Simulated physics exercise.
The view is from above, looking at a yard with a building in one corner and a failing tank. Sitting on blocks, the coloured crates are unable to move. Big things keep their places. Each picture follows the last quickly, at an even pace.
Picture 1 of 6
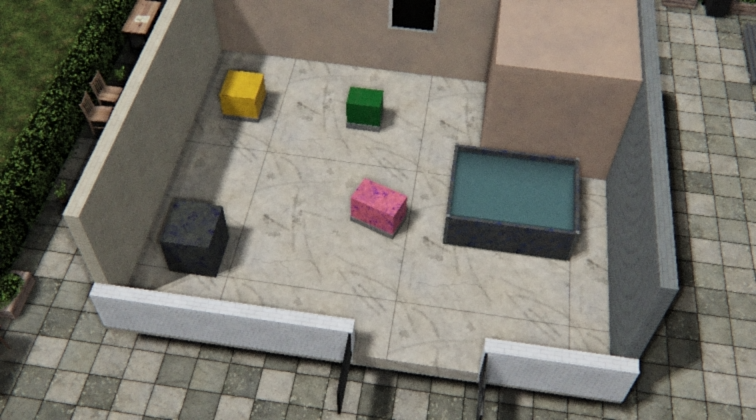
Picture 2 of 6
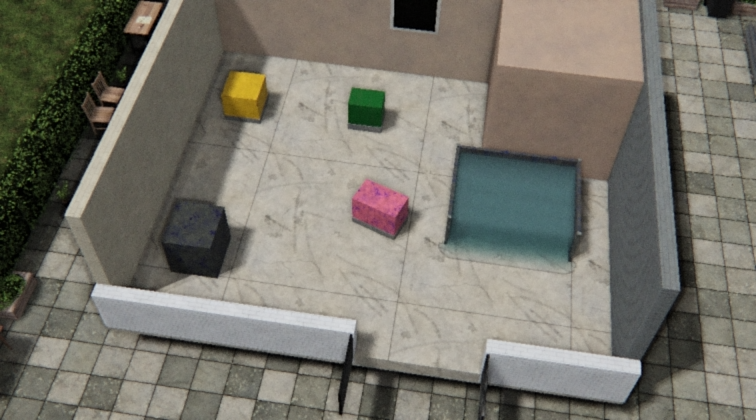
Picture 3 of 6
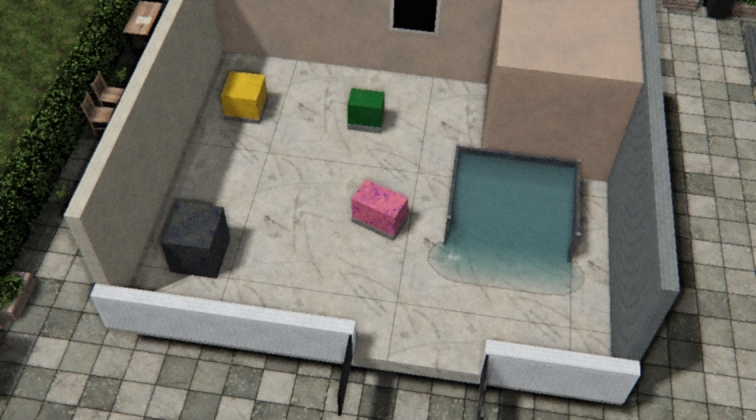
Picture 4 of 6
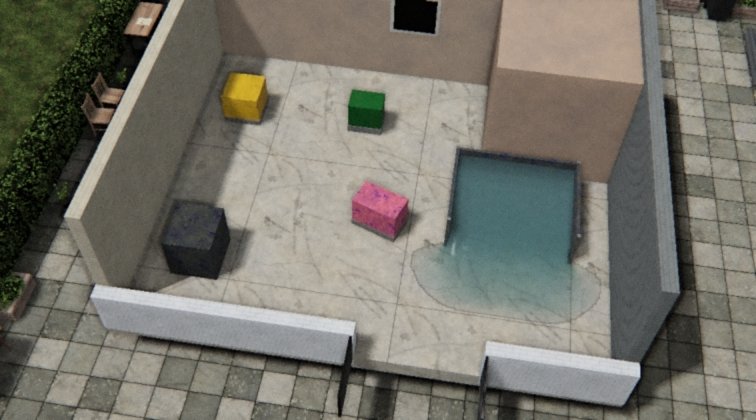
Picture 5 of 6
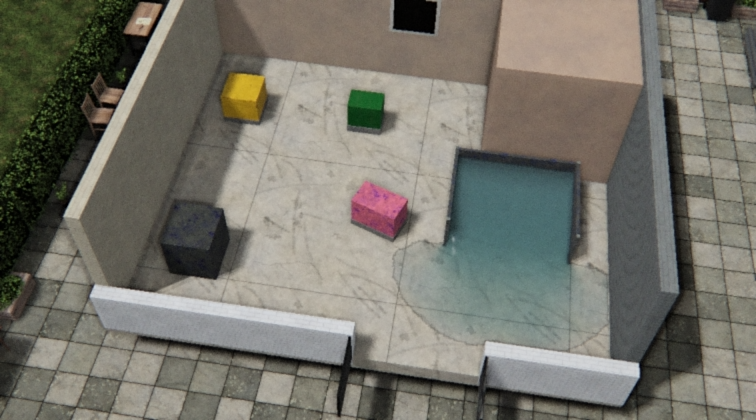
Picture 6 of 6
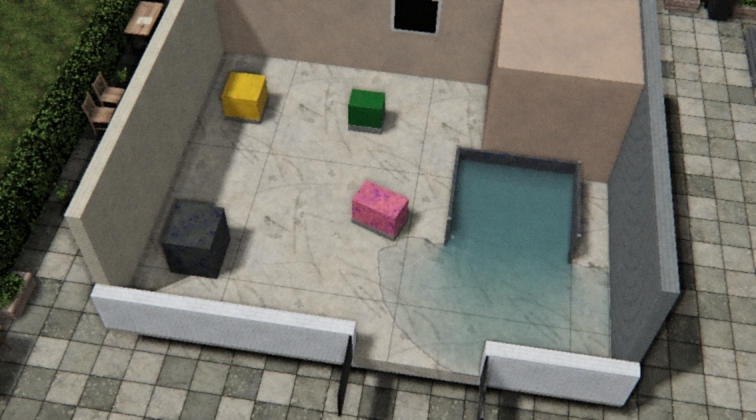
Water pouring from a tank in a walled yard after its front side gives way, spreading across paving past a pink crate.
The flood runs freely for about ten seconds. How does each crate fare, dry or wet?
One by one: The yellow crate is left dry, the pink crate is left dry, the green crate is left dry.
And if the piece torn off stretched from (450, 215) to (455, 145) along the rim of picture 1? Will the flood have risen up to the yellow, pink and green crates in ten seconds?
Here goes: Yellow crate - hit; pink crate - hit; green crate - hit.
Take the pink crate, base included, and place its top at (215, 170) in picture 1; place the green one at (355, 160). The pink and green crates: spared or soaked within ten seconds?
Reading - pink crate: Untouched, green crate: Untouched.
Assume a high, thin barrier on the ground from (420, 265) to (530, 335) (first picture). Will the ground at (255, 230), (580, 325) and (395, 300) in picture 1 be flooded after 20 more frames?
As listed: Flooded, flooded, covered.
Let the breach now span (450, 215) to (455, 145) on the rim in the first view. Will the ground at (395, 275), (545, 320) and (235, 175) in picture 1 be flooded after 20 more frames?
The first comes out soaked, the second untouched, the third soaked.
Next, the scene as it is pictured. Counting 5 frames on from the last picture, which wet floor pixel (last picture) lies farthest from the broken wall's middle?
I reckon the front has reached (338, 341) by then.
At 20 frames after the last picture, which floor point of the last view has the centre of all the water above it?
That comes out near (511, 286).
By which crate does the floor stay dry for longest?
I'd pick the one in yellow.
A moment on, water covers 25 % of the floor; the yellow crate not reached, the pink crate water round its plinth, the green crate not reached.
Next, water covers 25 % of the floor; the yellow crate not reached, the pink crate water round its plinth, the green crate not reached.
Then, water covers 30 % of the floor; the yellow crate not reached, the pink crate water round its plinth, the green crate not reached.
Later, water covers 55 % of the floor; the yellow crate not reached, the pink crate water round its plinth, the green crate water round its plinth.
In the end, water covers 75 % of the floor; the yellow crate stayed above the water, the pink crate stayed above the water, the green crate stayed above the water.
